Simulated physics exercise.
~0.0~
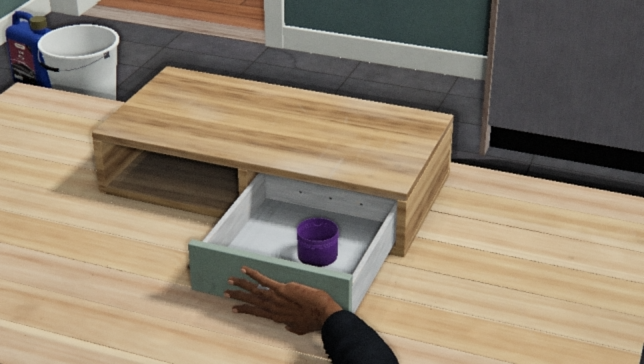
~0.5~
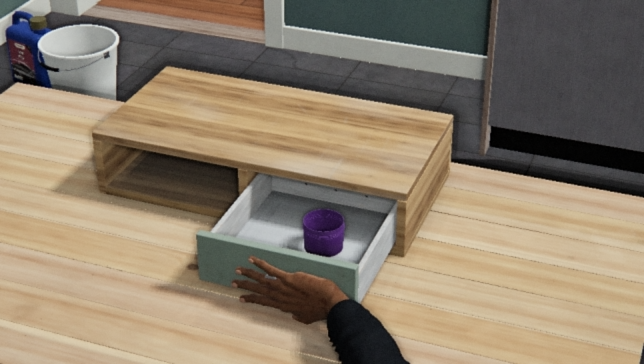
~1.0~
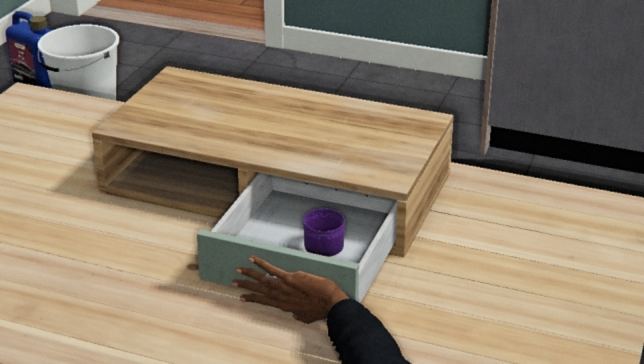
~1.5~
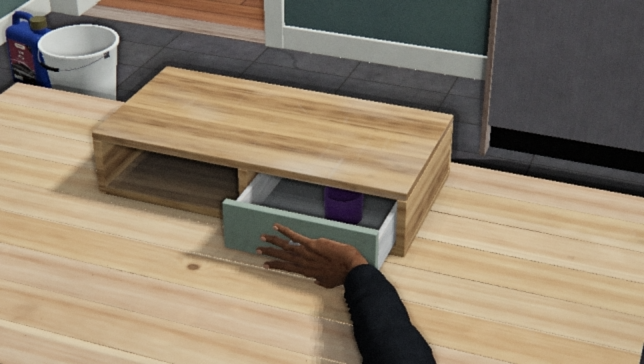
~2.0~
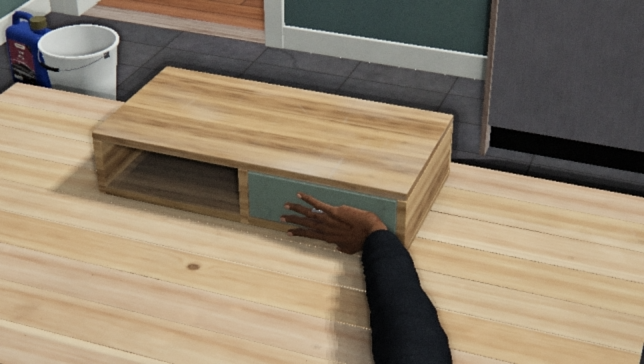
A green-fronted drawer holding a purple cup was pushed by a hand into a low wooden chest, sliding in gradually with a pause early on, until it shut completely and the cup was out of sight inside.
